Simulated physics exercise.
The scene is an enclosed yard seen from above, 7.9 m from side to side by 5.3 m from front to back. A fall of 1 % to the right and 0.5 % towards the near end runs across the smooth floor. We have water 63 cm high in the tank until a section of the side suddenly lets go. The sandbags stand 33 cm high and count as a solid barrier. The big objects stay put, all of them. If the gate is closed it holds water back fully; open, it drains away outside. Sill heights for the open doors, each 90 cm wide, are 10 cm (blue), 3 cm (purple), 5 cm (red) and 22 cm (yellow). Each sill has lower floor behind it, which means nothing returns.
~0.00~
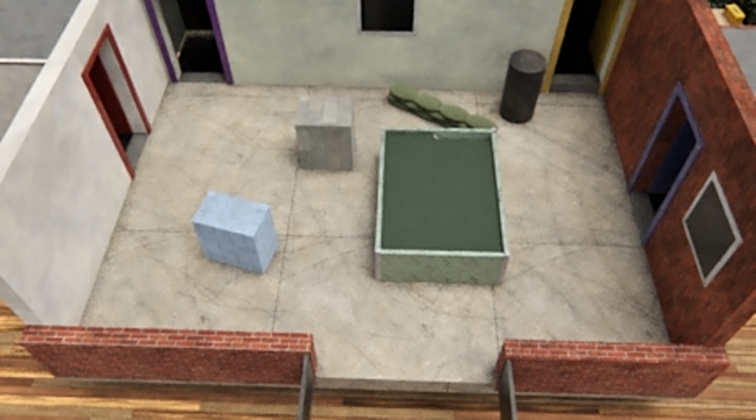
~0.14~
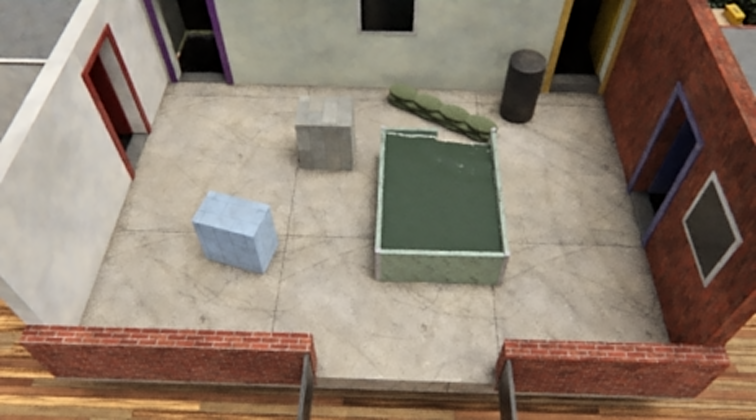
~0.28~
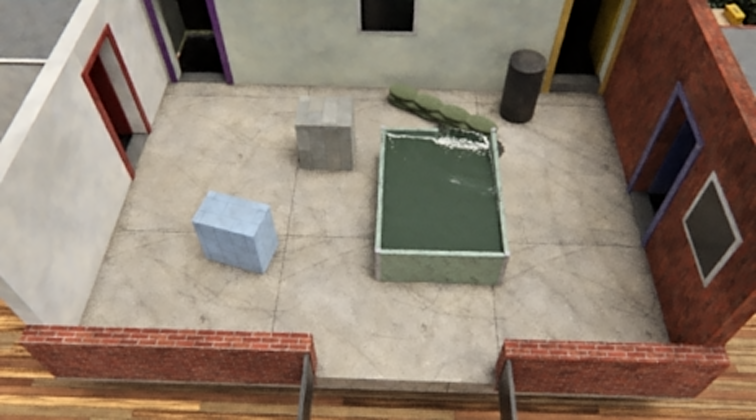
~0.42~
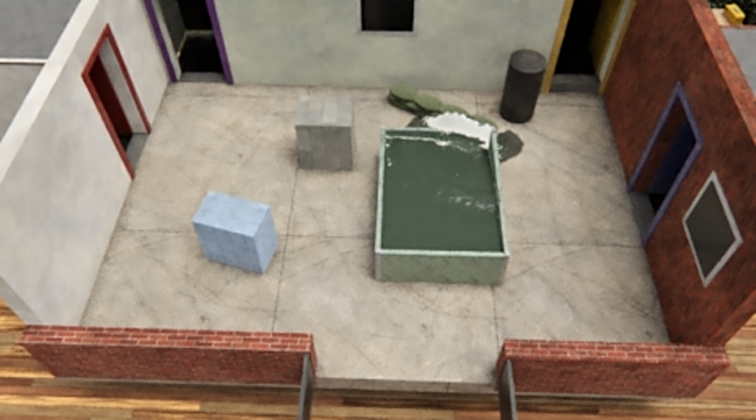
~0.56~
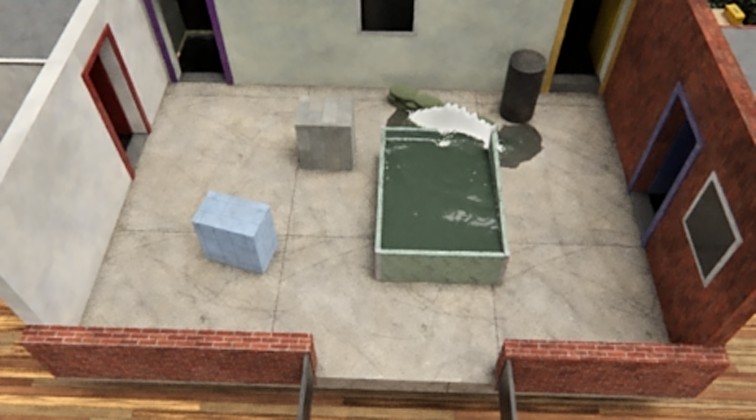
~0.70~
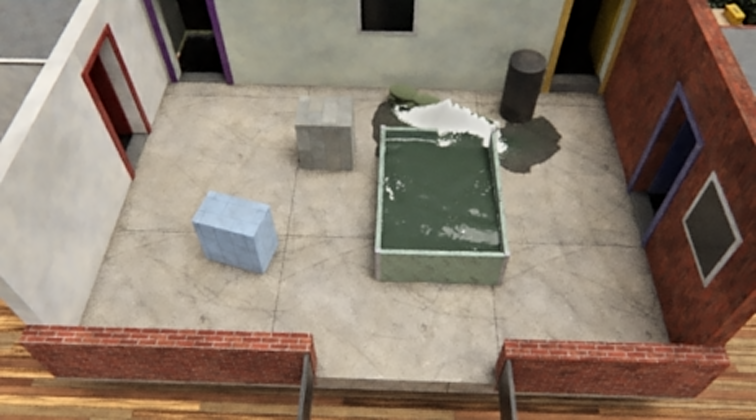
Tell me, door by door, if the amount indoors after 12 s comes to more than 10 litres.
In the end blue door: Short of the limit; purple door: Beyond the limit; red door: Beyond the limit; yellow door: Short of the limit.
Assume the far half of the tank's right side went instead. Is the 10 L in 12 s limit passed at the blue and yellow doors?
Against that limit the blue door gives a greater amount and the yellow door gives a greater amount.
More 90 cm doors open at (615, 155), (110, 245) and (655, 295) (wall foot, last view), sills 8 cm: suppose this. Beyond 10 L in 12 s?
Check each in turn: The first succeeds, the second fails, the third fails.
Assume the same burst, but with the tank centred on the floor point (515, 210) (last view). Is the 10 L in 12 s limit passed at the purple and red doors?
Result - purple door does not exceed it, red door does not exceed it.
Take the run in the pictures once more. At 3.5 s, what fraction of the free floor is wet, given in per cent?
About 45 per cent.
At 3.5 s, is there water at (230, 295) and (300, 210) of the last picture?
Untouched, untouched.
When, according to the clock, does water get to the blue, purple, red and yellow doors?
Blue: 1.8 s; purple: 2.2 s; red: 2.8 s; yellow: 1.6 s.
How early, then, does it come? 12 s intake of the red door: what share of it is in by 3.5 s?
Share: ~ 15 %.
After 1.4 s water covers 25 % of the floor and is deepest (53 cm) near (479, 143); blue door not reached, purple door not reached, red door not reached, yellow door not reached.
After 2.2 s water covers 35 % of the floor and is deepest (44 cm) near (479, 143); blue door 7 cm at the sill, 0 L in, purple door 3 cm at the sill, 0 L in, red door not reached, yellow door 11 cm at the sill, 0 L in.
After 3.5 s water covers 45 % of the floor and is deepest (30 cm) near (479, 143); blue door 7 cm at the sill, 0 L in, purple door 12 cm at the sill, 8 L in, red door 9 cm at the sill, 5 L in, yellow door 11 cm at the sill, 0 L in.
After 7.0 s water covers 80 % of the floor and is deepest (20 cm) near (479, 143); blue door 5 cm at the sill, 0 L in, purple door 9 cm at the sill, 119 L in, red door 7 cm at the sill, 23 L in, yellow door 8 cm at the sill, 0 L in.
After 12.0 s water covers 95 % of the floor and is deepest (10 cm) near (468, 143); blue door 6 cm at the sill, 0 L in, purple door 4 cm at the sill, 174 L in, red door 5 cm at the sill, 29 L in, yellow door 5 cm at the sill, 0 L in.
